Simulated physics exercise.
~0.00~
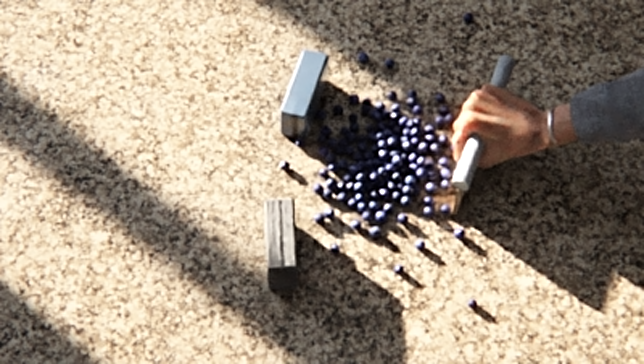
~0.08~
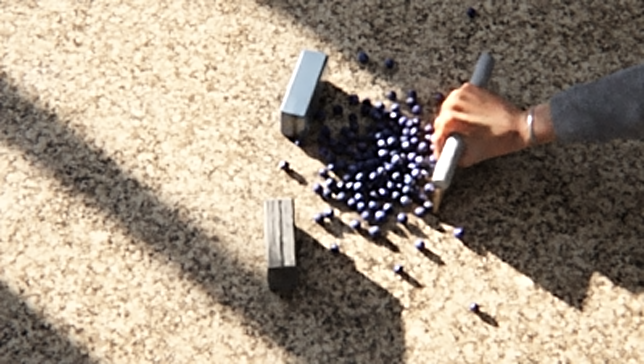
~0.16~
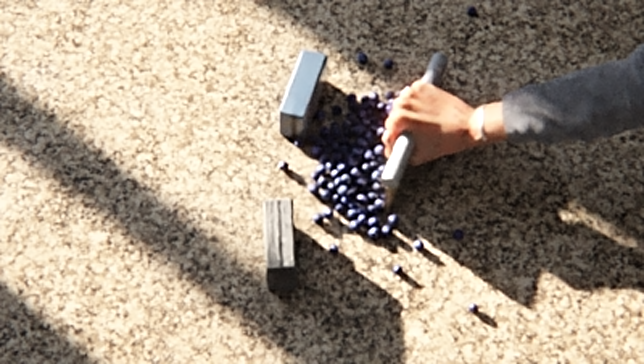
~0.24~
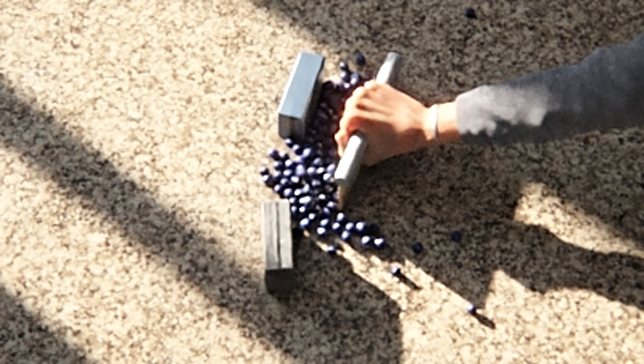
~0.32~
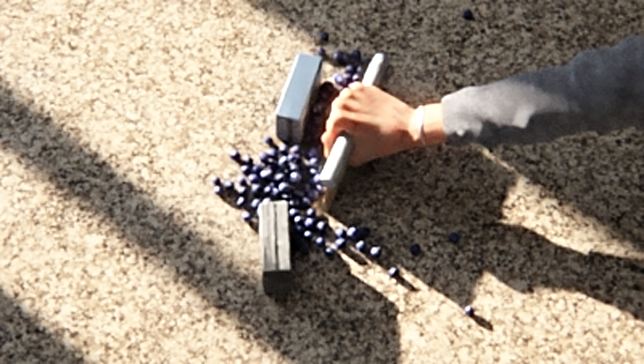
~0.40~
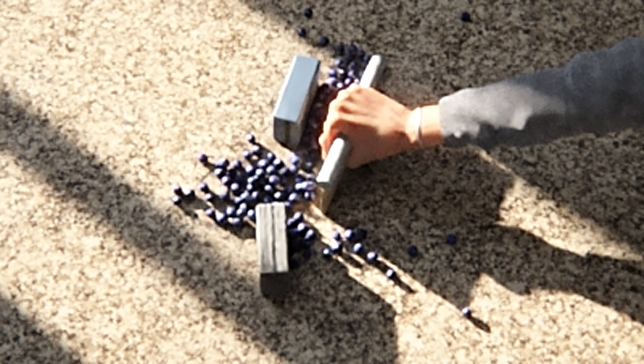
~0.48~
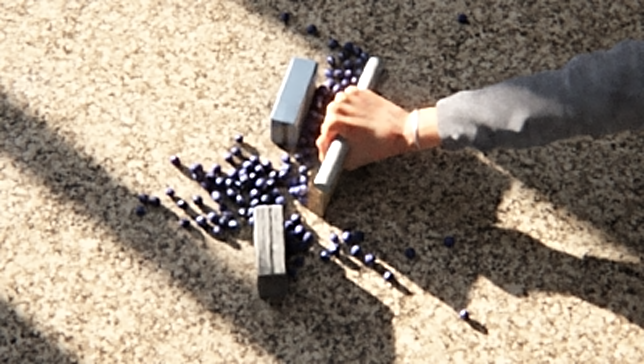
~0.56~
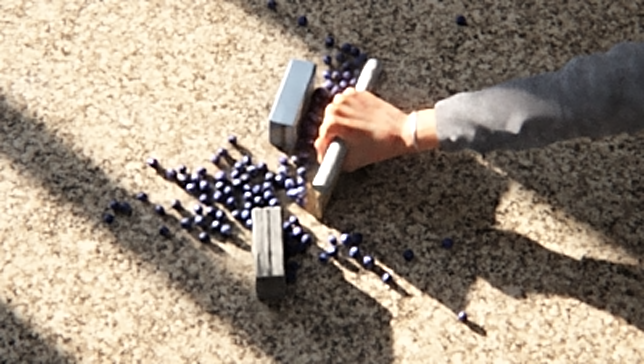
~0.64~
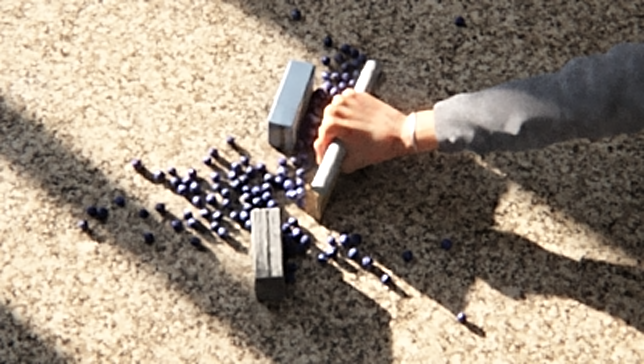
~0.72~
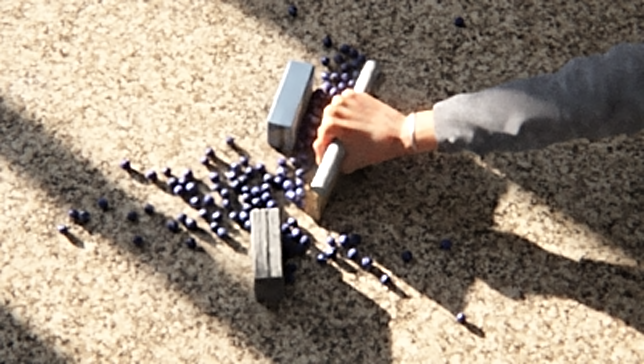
On a speckled, sunlit surface, a hand sweeps a flat scraper leftward, pushing a pile of dark blueberries toward two blocks, then stops; many berries roll through the gap and scatter left, while others stay bunched beside the blocks and the scraper.
